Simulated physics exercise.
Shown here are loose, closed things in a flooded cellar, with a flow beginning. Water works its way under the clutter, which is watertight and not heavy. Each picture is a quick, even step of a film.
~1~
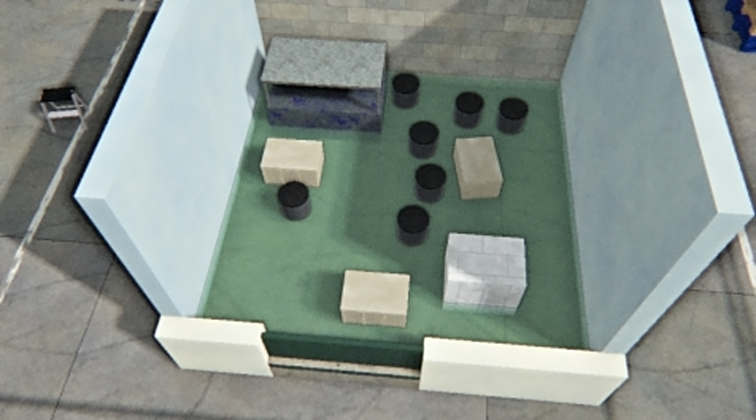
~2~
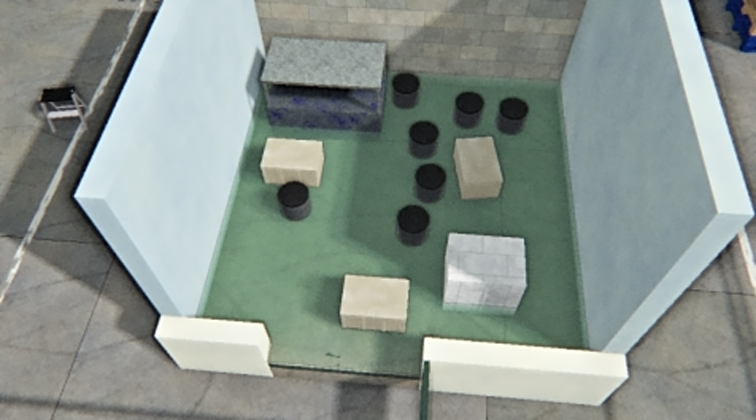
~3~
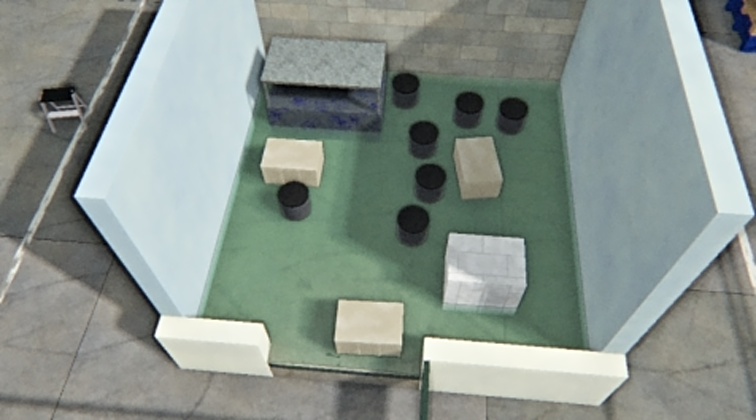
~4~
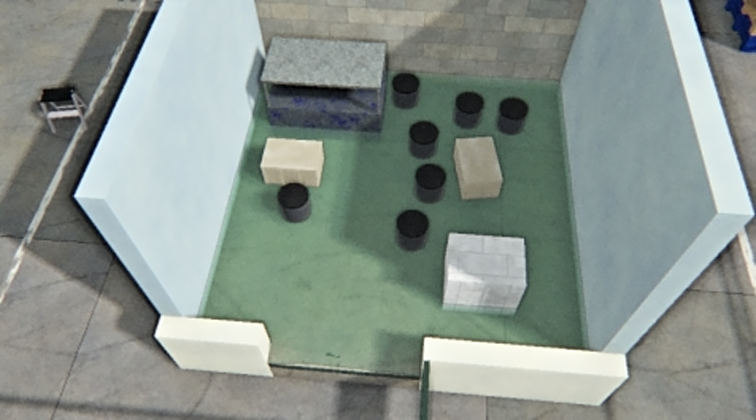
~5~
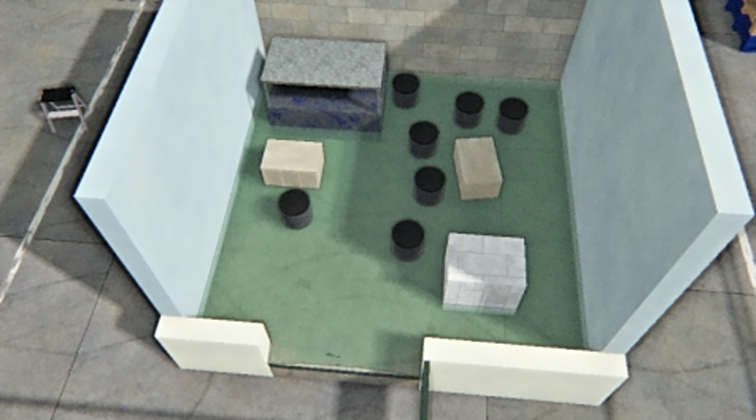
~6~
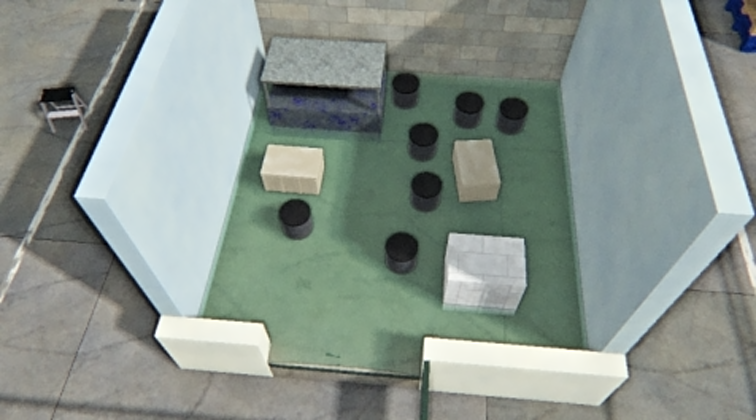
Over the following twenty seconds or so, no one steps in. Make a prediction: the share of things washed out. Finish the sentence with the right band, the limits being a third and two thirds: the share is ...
The share is two thirds or more.
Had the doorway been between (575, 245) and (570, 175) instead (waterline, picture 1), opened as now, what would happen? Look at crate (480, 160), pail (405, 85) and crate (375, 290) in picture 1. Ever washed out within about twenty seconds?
In turn: Washed out, left behind, inside.
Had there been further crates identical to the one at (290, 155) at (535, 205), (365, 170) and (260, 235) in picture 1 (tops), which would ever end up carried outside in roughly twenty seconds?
Copy one never leaves, copy two leaves the room, copy three leaves the room.
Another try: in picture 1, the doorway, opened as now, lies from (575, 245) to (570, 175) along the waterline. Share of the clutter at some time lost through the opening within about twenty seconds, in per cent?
Share: Near 60 %.
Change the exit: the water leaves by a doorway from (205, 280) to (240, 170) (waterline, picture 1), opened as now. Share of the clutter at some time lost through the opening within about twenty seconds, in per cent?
It should be close to 90 per cent.
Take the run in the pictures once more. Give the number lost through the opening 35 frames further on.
Total: 7.
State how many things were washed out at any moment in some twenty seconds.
8 in all.
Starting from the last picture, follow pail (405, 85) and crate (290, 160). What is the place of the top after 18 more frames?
Estimate - first: (409, 168), second: (291, 309).
A moment on, 2 of 10 are out; 8 afloat.
Next, 4 of 10 are out; 6 afloat.
Later, 7 of 10 are out; 3 afloat.
In the end, 8 of 10 are out; 2 afloat.
